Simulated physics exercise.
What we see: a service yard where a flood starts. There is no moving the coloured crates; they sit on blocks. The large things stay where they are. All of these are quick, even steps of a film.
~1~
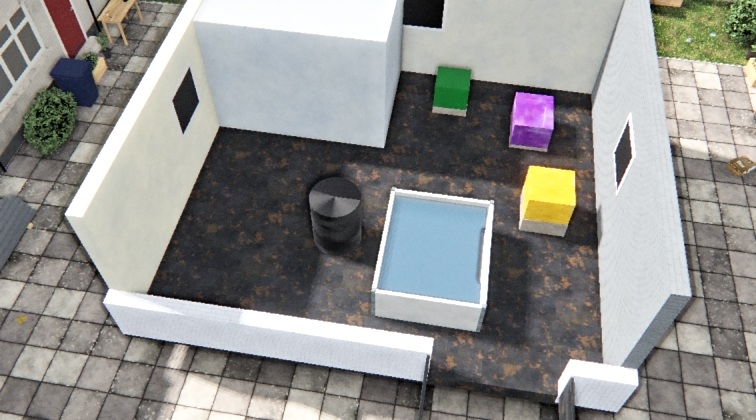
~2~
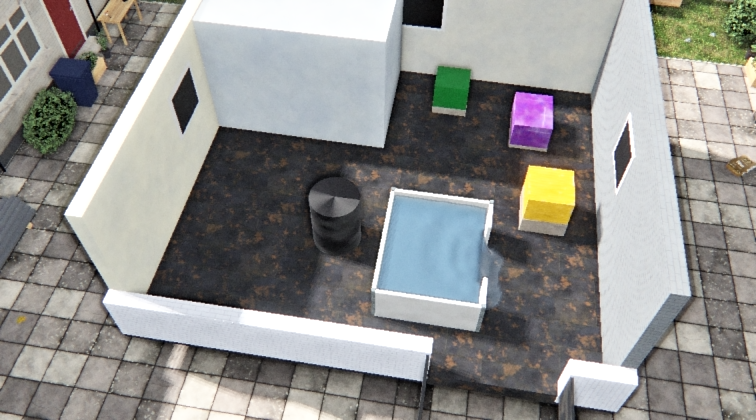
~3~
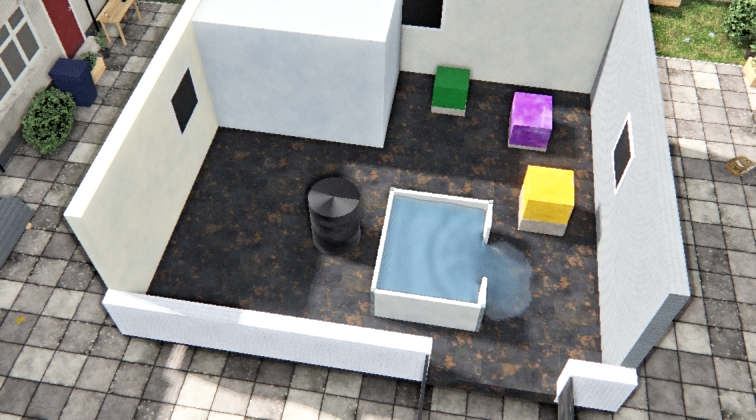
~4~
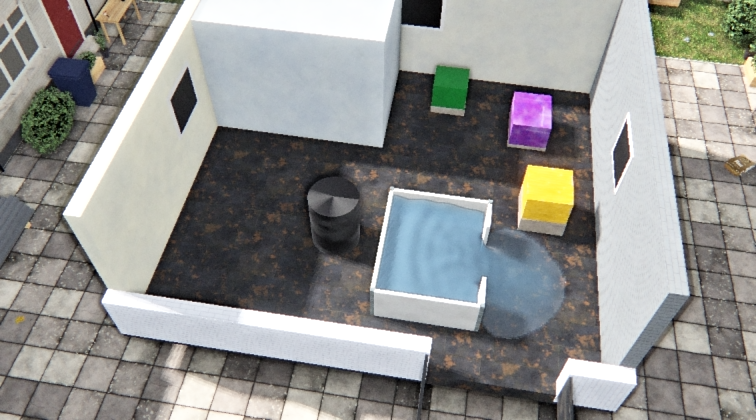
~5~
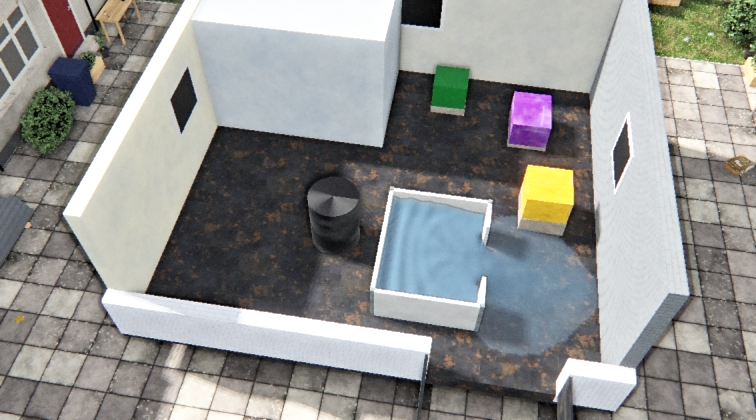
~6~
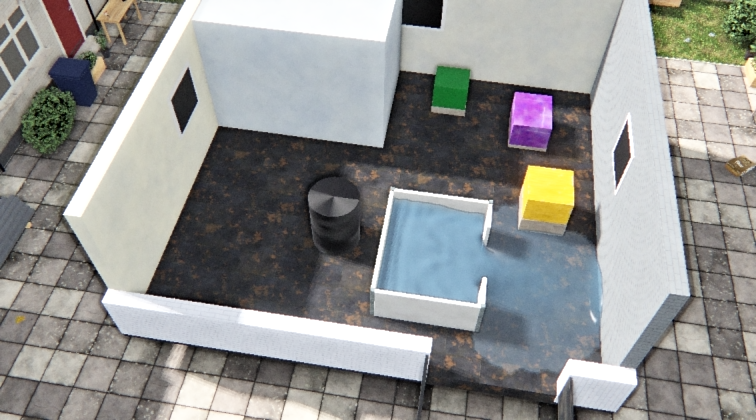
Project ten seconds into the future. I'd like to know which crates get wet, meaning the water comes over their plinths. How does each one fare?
The purple crate does get wet. The yellow crate does not get wet. The green crate does not get wet.
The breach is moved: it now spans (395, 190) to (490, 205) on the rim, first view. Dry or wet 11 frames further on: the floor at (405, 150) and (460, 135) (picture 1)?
I'd expect the first point to be reached and the second point to be reached.
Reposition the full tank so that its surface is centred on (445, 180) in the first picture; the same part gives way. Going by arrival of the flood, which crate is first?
That would be the one in yellow.
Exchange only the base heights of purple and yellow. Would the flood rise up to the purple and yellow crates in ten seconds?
Well, purple stays untouched and yellow is inundated then.
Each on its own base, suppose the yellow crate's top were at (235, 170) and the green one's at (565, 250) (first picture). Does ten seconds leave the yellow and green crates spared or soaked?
Put simply, the yellow one is never reached and the green one is flooded.
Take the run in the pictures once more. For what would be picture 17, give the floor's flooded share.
Close to 25 %.
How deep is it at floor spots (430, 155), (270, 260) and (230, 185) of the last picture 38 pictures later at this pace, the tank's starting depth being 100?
In that order: 4, 2 and 0 per cent.
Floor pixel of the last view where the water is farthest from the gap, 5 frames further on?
Somewhere about (589, 183).
A moment on, water covers 15 % of the floor; the purple crate not reached, the yellow crate water round its plinth, the green crate not reached.
Next, water covers 25 % of the floor; the purple crate water round its plinth, the yellow crate water round its plinth, the green crate not reached.
Then, water covers 35 % of the floor; the purple crate water round its plinth, the yellow crate water round its plinth, the green crate not reached.
Later, water covers 60 % of the floor; the purple crate water round its plinth, the yellow crate water round its plinth, the green crate water round its plinth.
In the end, water covers 85 % of the floor; the purple crate was topped, the yellow crate stayed above the water, the green crate stayed above the water.
